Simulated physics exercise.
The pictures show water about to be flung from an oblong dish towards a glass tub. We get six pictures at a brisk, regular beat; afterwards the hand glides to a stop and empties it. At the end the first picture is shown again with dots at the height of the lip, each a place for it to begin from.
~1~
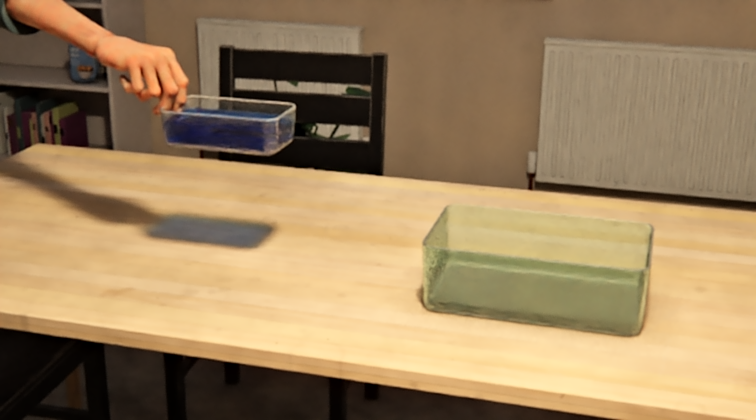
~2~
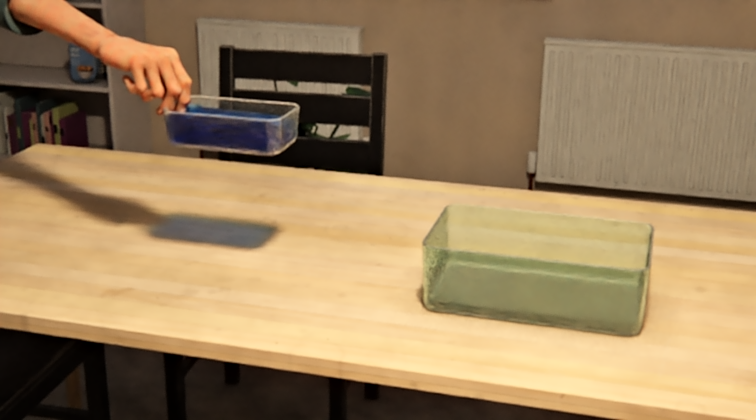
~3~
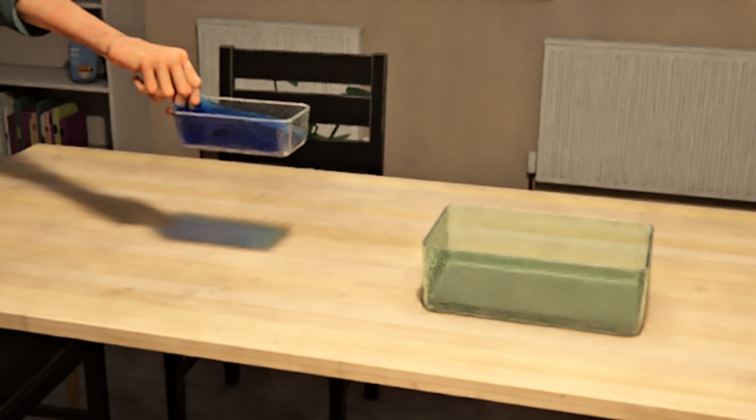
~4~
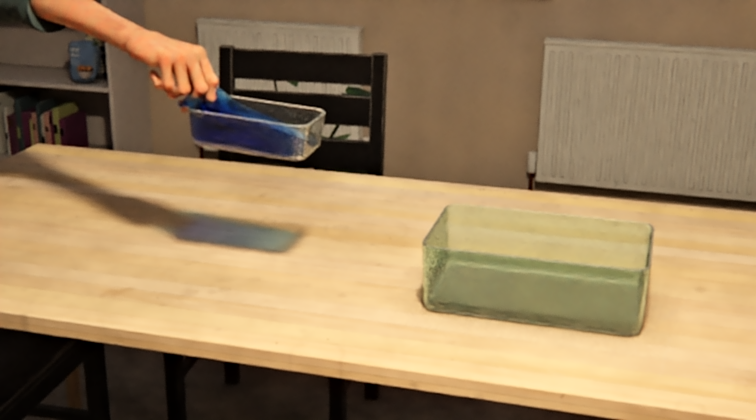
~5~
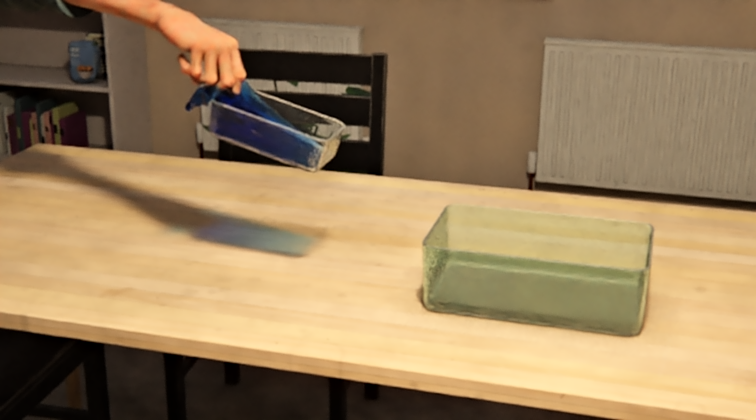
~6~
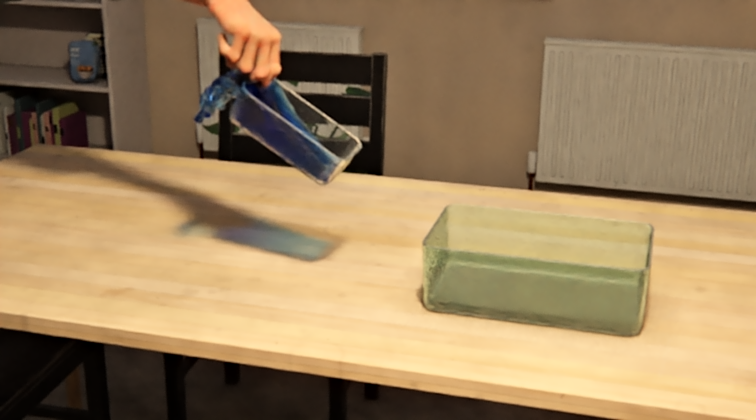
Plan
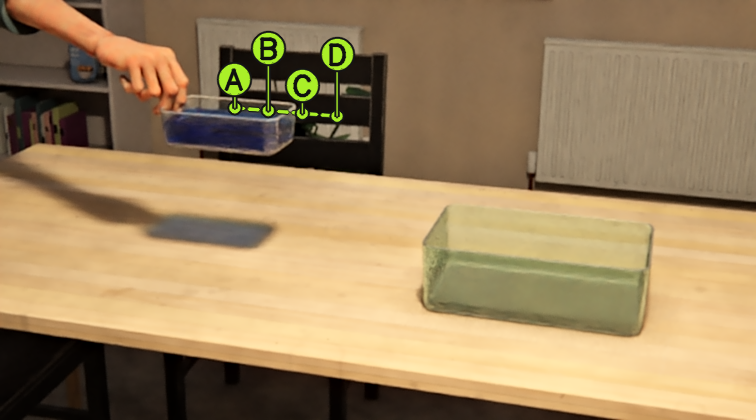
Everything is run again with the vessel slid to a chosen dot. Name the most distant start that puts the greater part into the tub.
D will do.
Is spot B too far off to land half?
Yes, it does.
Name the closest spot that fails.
The answer is C.
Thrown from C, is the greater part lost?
Yes, it does.
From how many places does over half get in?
One of the four.
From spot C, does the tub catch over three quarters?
No.
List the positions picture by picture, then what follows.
Upright, lip at (285, 112); tub from (424, 307) to (641, 335); nothing has left yet, in the first picture.
Upright, lip at (289, 112); nothing has left yet, in the second picture.
Upright, lip at (299, 113); water is over the rim, down to (194, 104), in the third picture.
Tipped about 4°, lip at (315, 118); water is over the rim, down to (195, 103), in the fourth picture.
Tipped about 15°, lip at (336, 132); water is over the rim, down to (205, 110), in the fifth picture.
Tipped about 32°, lip at (353, 152); water is over the rim, down to (215, 128), in the sixth picture.
On the marked copy, A at (234, 107); B at (268, 110); C at (302, 113); D at (337, 116).
With A, about 0 % lands in the tub, 100 % falls short.
With B, about 3 % lands in the tub, 95 % falls short.
With C, about 33 % lands in the tub, 64 % falls short.
With D, about 65 % lands in the tub, 30 % falls short and 5 % goes beside or beyond.
